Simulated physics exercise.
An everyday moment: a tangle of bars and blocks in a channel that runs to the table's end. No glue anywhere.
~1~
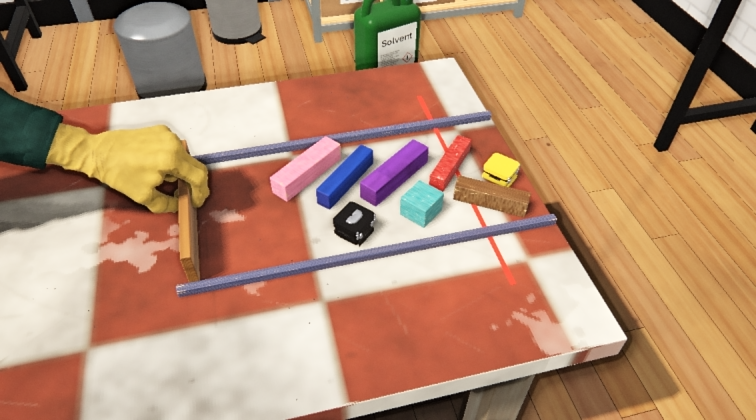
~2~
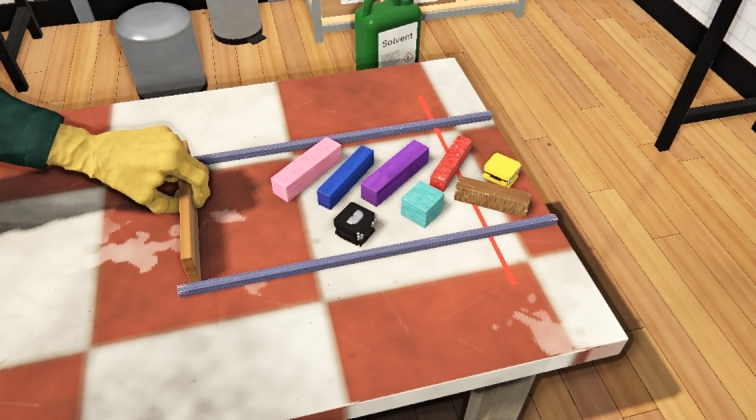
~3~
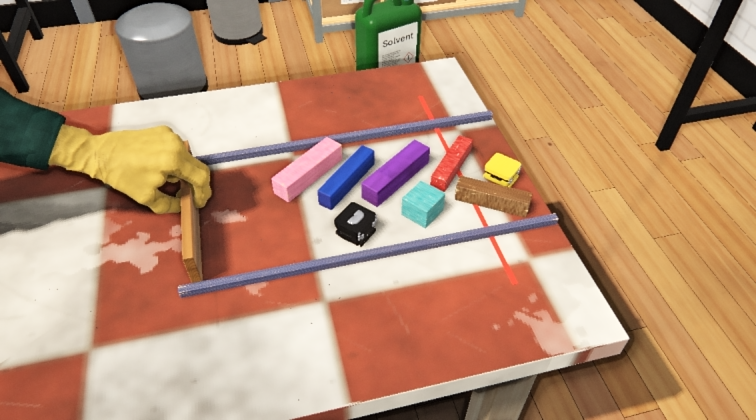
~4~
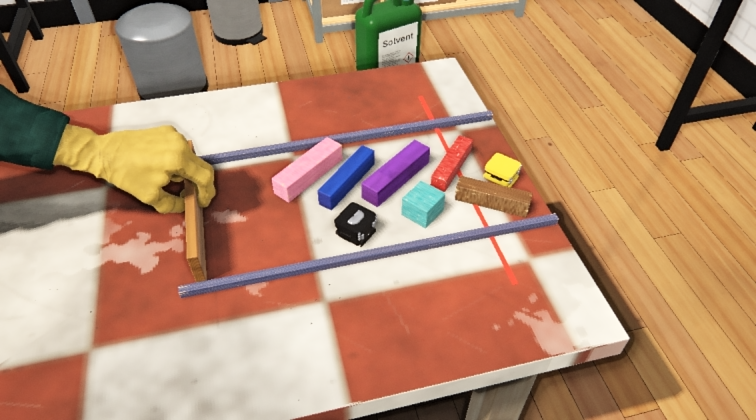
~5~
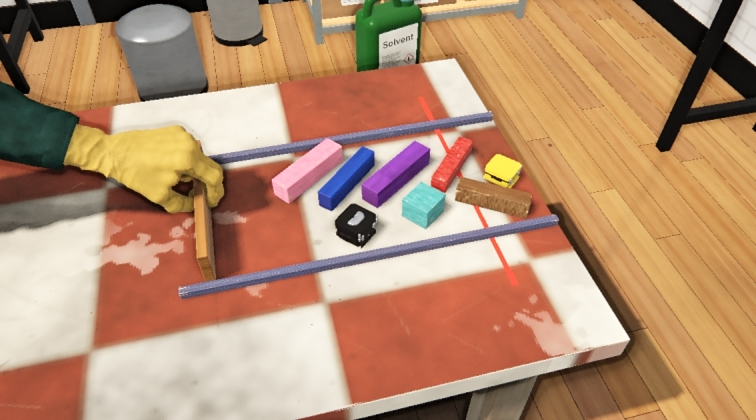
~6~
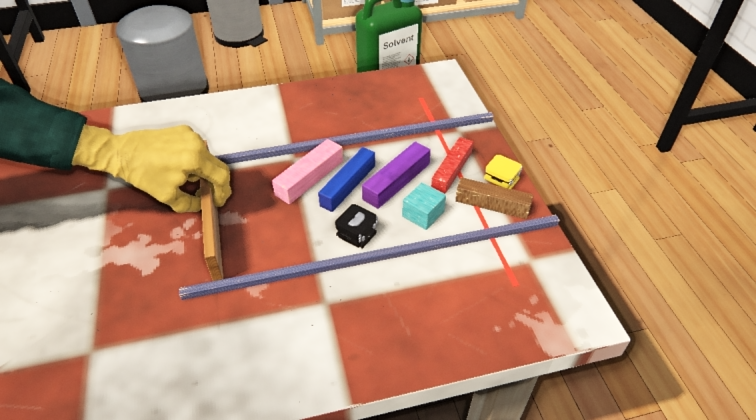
A table with red and white checks stands on a wooden floor, seen from above at an angle by a steady camera. Between two bluish rails lie pink, blue and purple bars, black and turquoise blocks, and, by a red line at right, red, brown and yellow pieces. At left, a yellow-gloved hand holds an upright board still, then slides it slightly right, while the pieces barely shift.
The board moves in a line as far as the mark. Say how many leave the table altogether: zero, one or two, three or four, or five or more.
The number that fall off is three or four.
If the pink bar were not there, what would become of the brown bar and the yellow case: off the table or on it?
The brown bar falls, the yellow case tumbles off.
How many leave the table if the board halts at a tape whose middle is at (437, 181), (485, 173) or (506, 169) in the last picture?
Try by try, 0, 5 and 7.
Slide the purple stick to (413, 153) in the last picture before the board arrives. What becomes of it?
The purple stick survives.
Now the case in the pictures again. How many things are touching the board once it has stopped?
It touches 3.
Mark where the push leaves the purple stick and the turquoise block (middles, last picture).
First (506, 162), then (524, 191).
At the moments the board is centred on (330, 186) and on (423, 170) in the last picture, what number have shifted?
First 3, then 8.
A little later, none off yet; yellow case at rest near (503, 173); brown bar at rest near (494, 198); red bar at rest near (453, 165).
Next, none off yet; yellow case at rest near (503, 173); brown bar at rest near (495, 197); red bar shifted a little near (464, 165).
When it is over, the number that fall off is three or four; down, red bar, brown bar and yellow case.
